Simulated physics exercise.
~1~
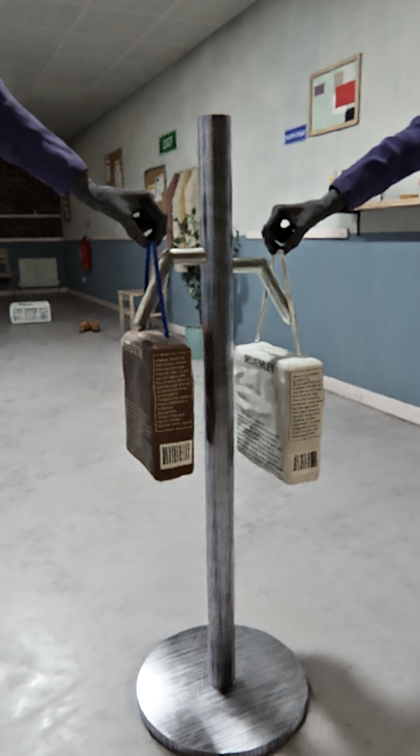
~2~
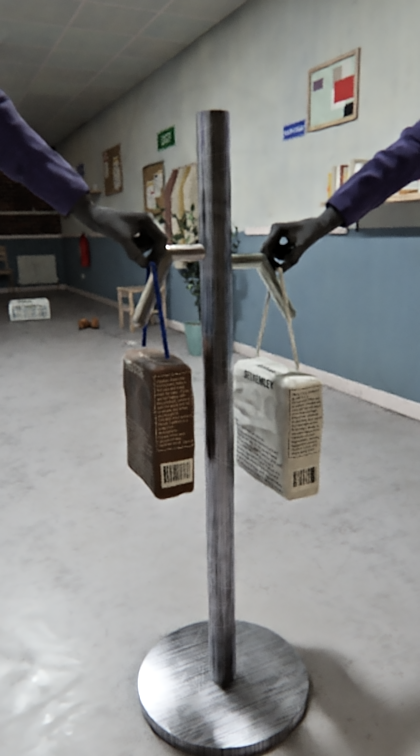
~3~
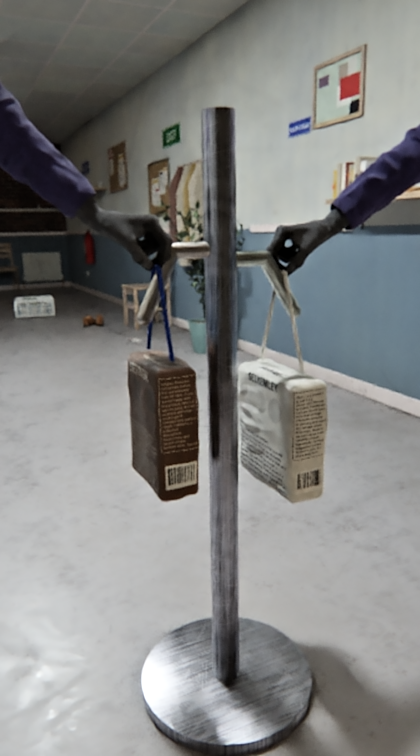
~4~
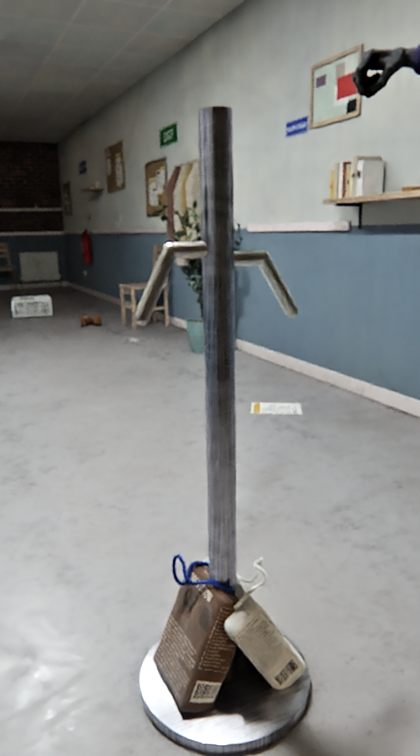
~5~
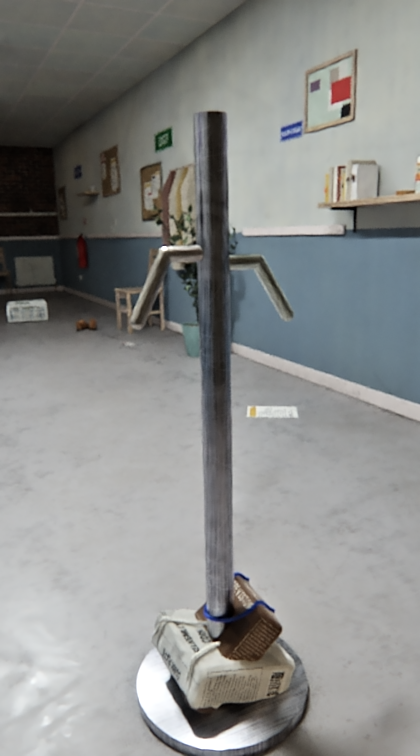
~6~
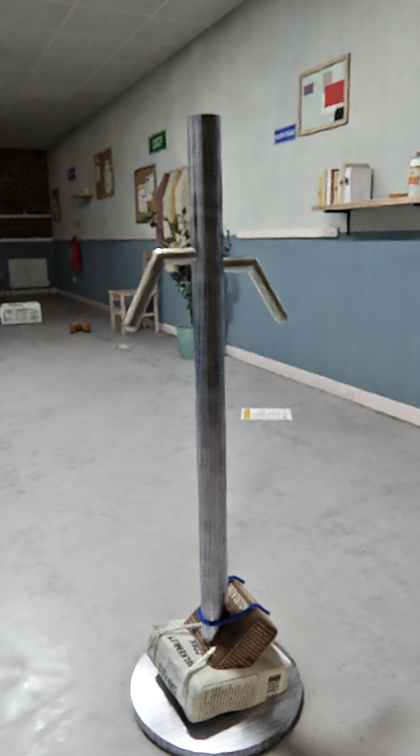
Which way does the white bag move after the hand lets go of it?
The white bag moves down, dropping from beside the peg to the base of the post.
